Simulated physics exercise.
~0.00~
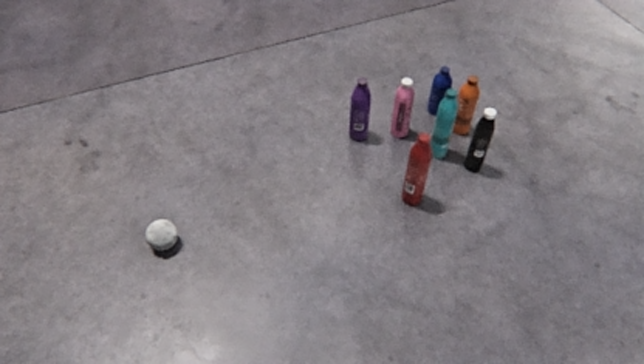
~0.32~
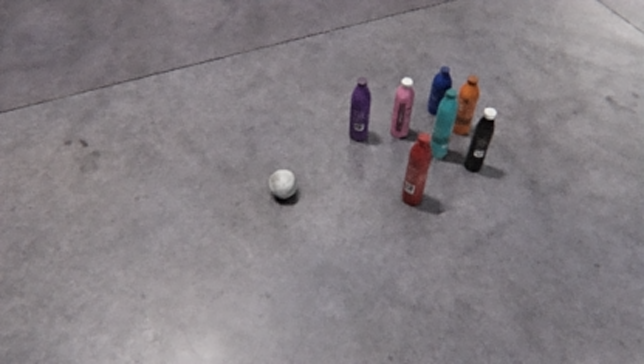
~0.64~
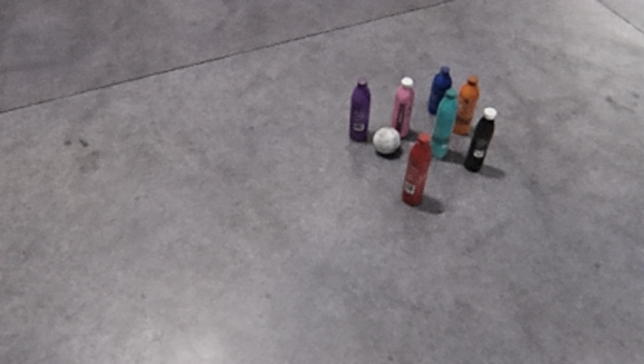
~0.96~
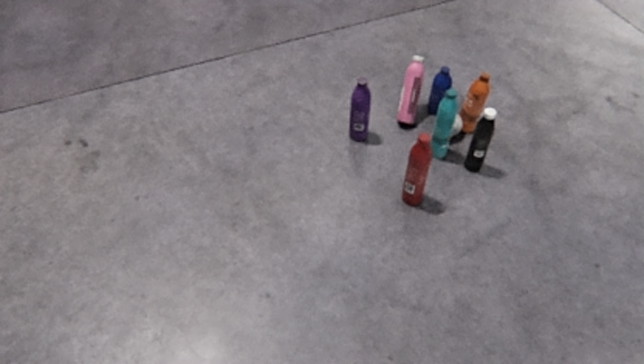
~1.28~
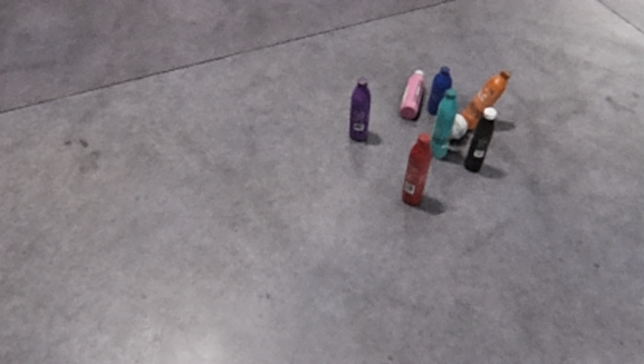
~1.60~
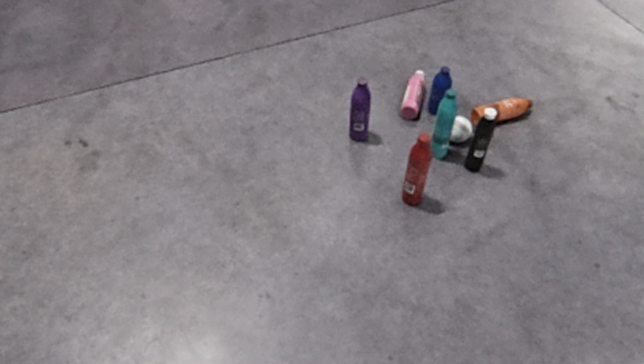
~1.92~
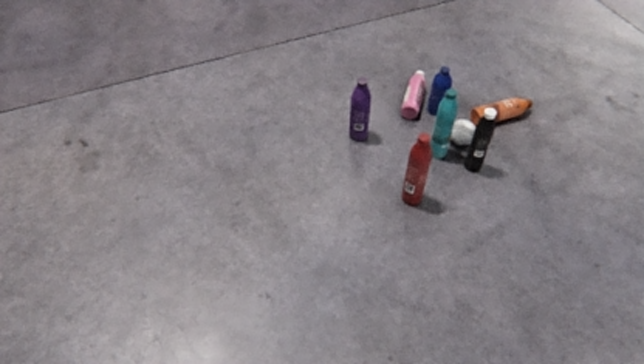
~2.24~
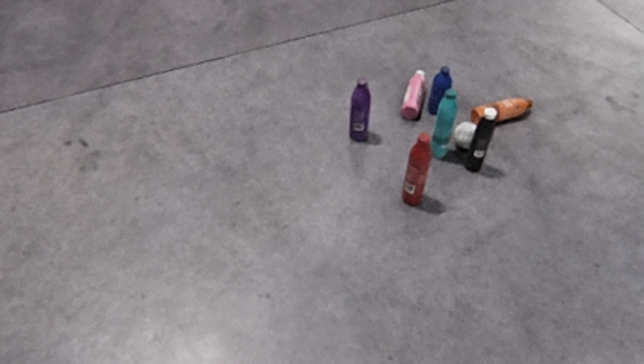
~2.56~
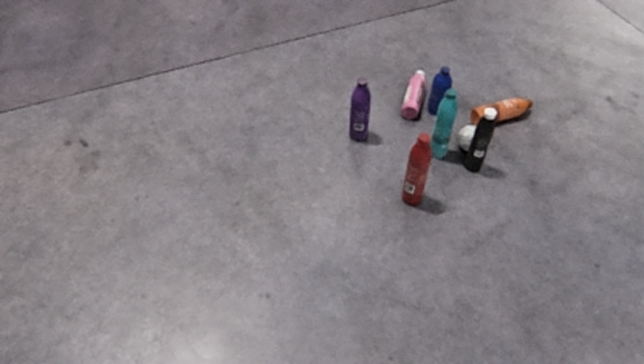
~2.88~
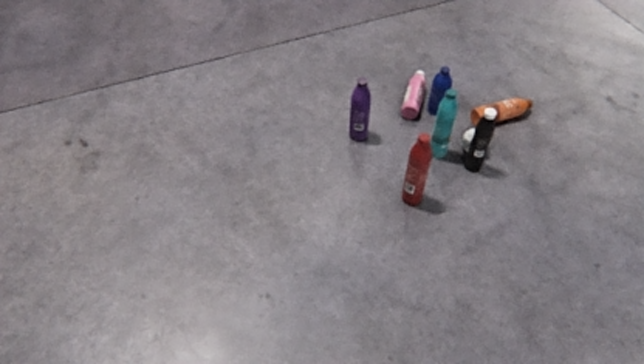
On a smooth grey concrete floor, seven coloured bottles stand in a loose group at the upper right, while a white ball rolls toward them from the left. The ball travels right and away from the camera, passing between the purple and red bottles and reaching the pink one. The pink bottle tips and falls onto its side as the ball carries on behind the turquoise bottle. The orange bottle then leans to the right and topples too. The ball creeps in behind the black bottle, and the purple, red, turquoise, blue and black bottles remain standing.
